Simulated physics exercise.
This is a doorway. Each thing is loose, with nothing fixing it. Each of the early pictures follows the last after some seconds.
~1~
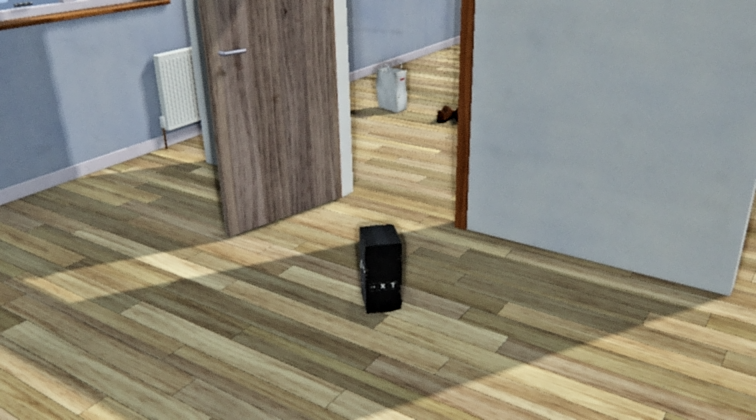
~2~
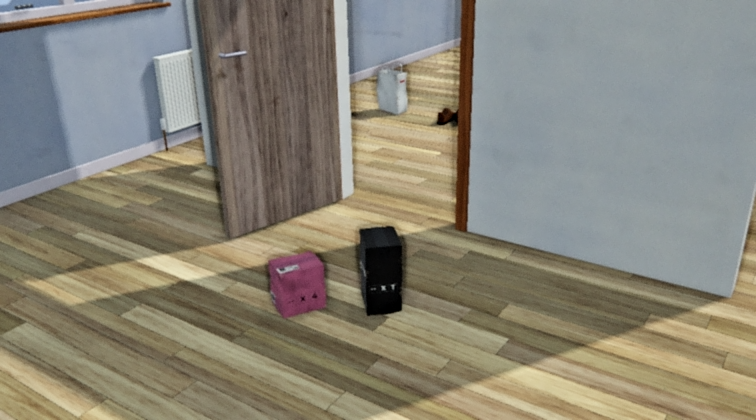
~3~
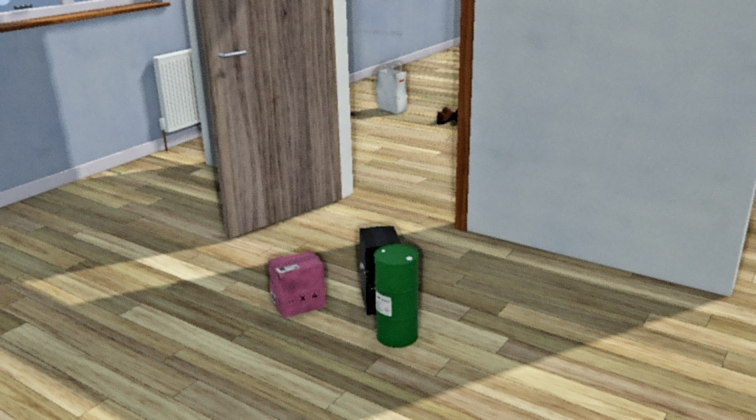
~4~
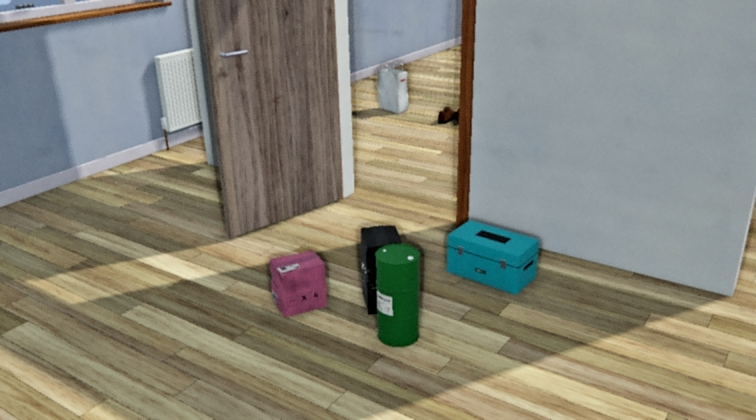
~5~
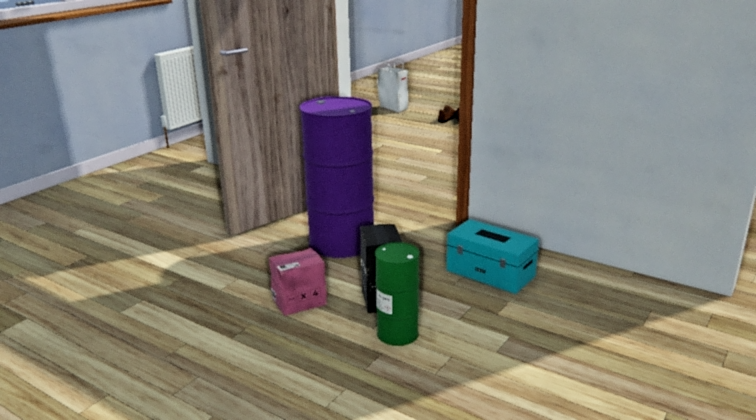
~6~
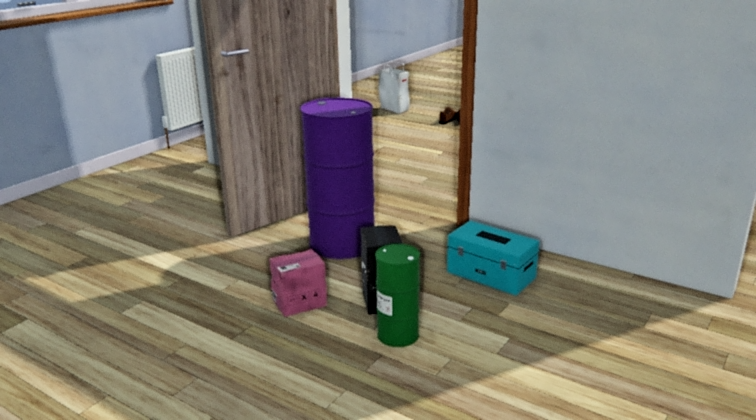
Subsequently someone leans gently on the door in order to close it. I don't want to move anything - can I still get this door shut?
No, you cannot.
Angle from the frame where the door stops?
I'd say it stays open by roughly 70 degrees.
Then, 0.50 s later than the last frame, door at 98°.
Then, 0.80 s later than the last frame, door at 88°.
Then, 1.00 s later than the last frame, door at 81°.
Then, 1.20 s later than the last frame, door at 73°.
When it is over, door at 71°; all 5 as before. End places, in pixels of the last picture, purple drum near (341, 178).
